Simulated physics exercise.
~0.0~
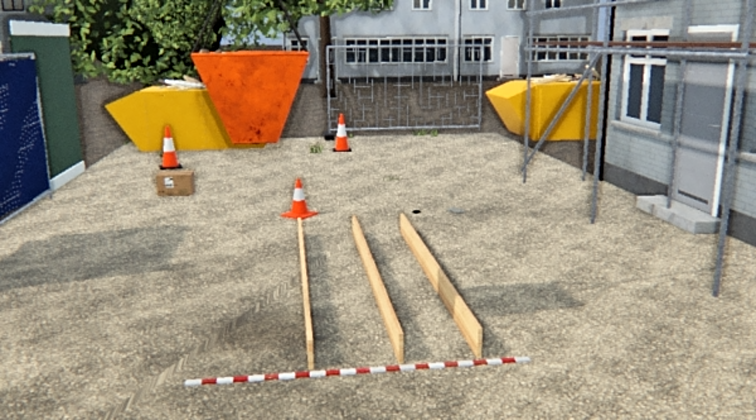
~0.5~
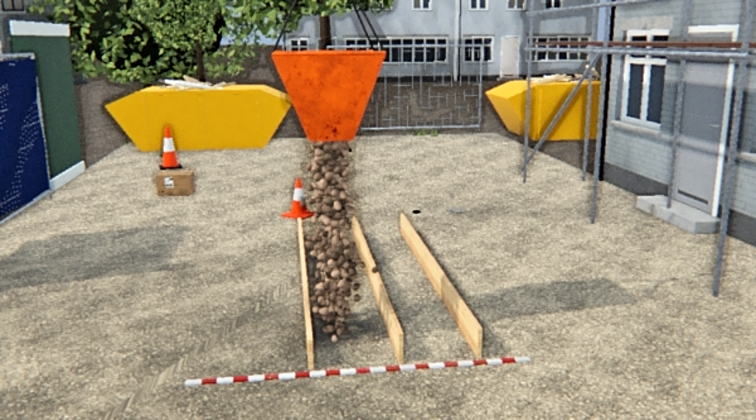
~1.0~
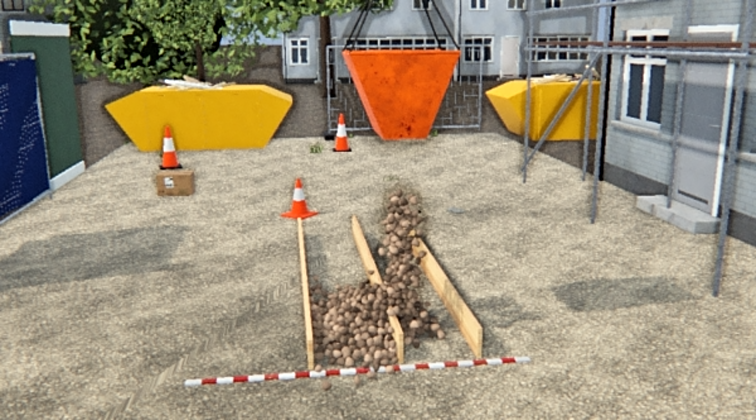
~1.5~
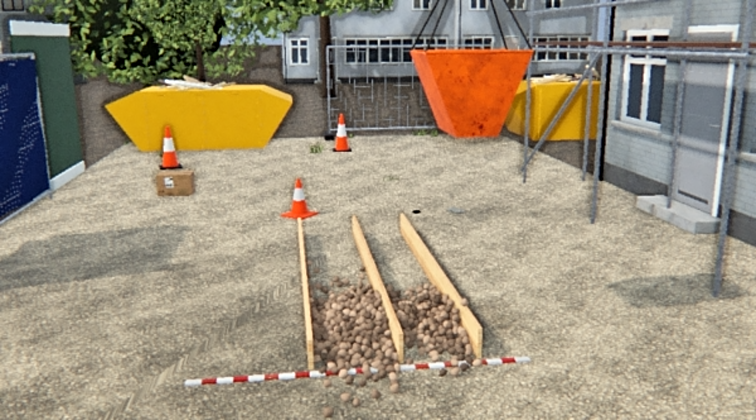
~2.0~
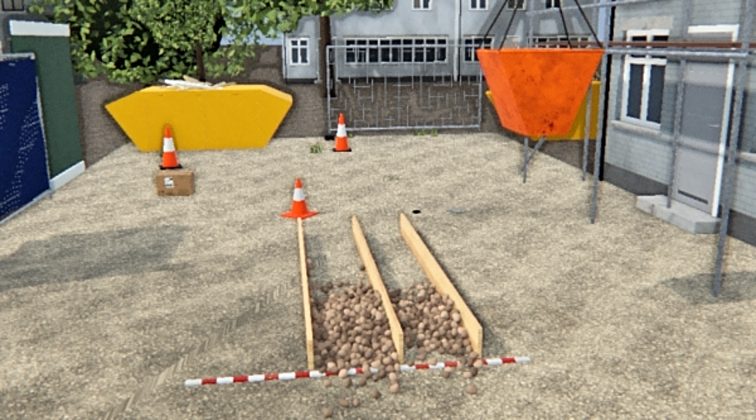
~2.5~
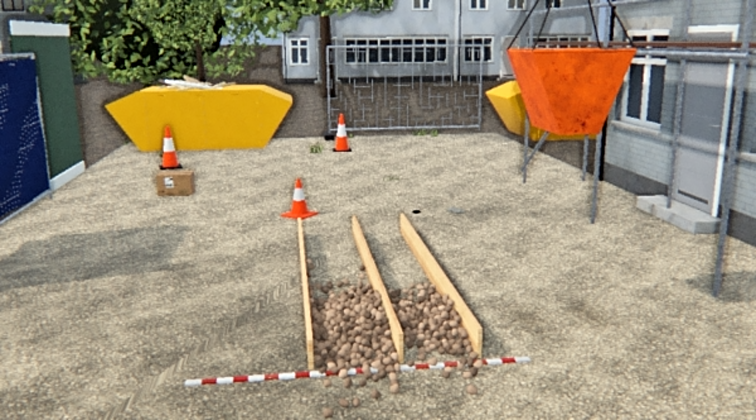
Orange skip moving rightwards over a yard, pouring round brown stones between low planks, more settling left than right as it empties.
